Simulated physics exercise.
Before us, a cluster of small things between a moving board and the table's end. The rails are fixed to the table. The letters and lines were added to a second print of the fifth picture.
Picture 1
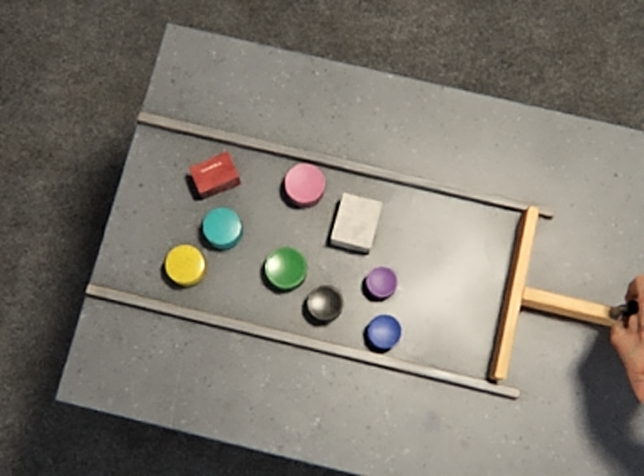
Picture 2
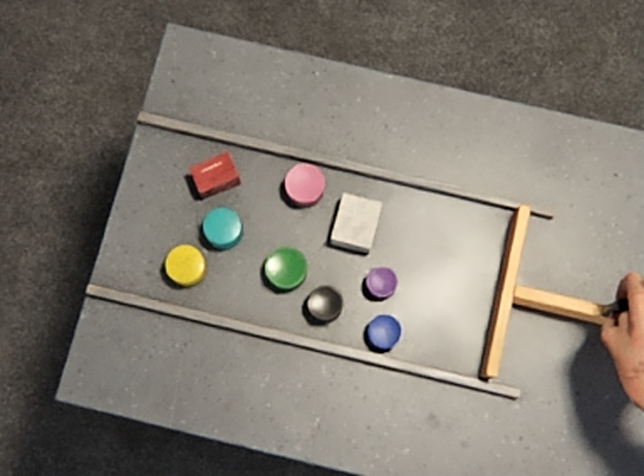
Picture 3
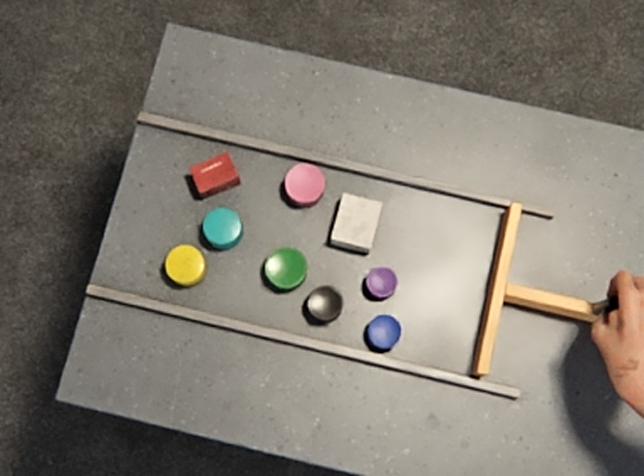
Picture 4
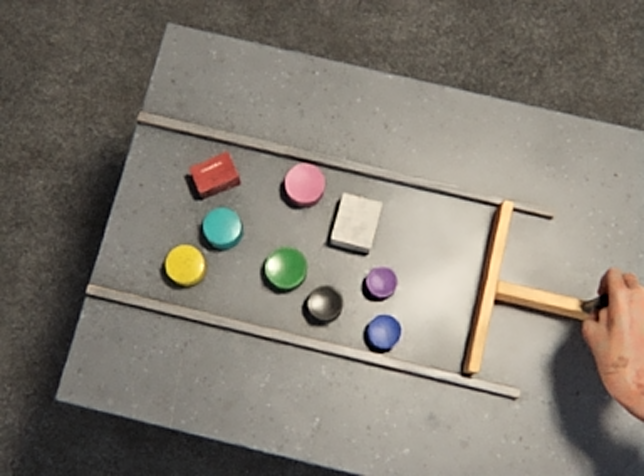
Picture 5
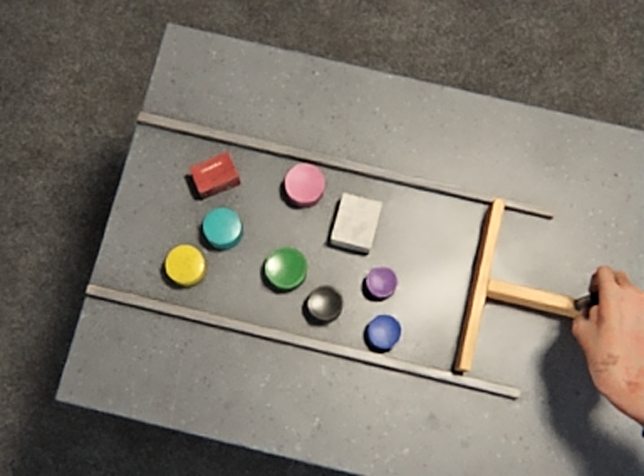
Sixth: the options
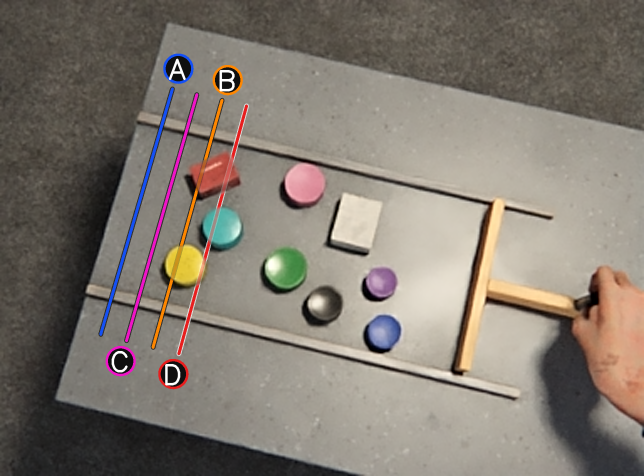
A wooden T-shaped pusher, held by a hand at the right, lies across a track between two thin rails on a grey speckled tabletop, seen from above at a slight tilt. Red and white blocks and round pink, teal, yellow, green, black, purple and blue pieces sit scattered to its left. The hand slides the pusher slowly leftward a short way, touching none of them, while the pieces and camera stay still.
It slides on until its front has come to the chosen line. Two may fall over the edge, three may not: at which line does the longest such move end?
Line B.
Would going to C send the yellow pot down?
By then, yes.
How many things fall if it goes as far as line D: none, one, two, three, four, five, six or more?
In all, none.
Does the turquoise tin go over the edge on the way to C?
By then, yes.
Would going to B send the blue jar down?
No.
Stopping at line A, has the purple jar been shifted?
By then, yes.
On the copy, A at (138, 208); B at (189, 220); C at (163, 214); D at (214, 226).
On B. First, board (376, 257); blue jar (337, 324); black tub (313, 299).
Then, board (270, 232); red packet (187, 174); turquoise tin (182, 213).
Finally, board (188, 213); yellow pot over the edge; red packet (128, 154); one fallen.
By contrast, A drops five; C drops three; D is within the limit but short.
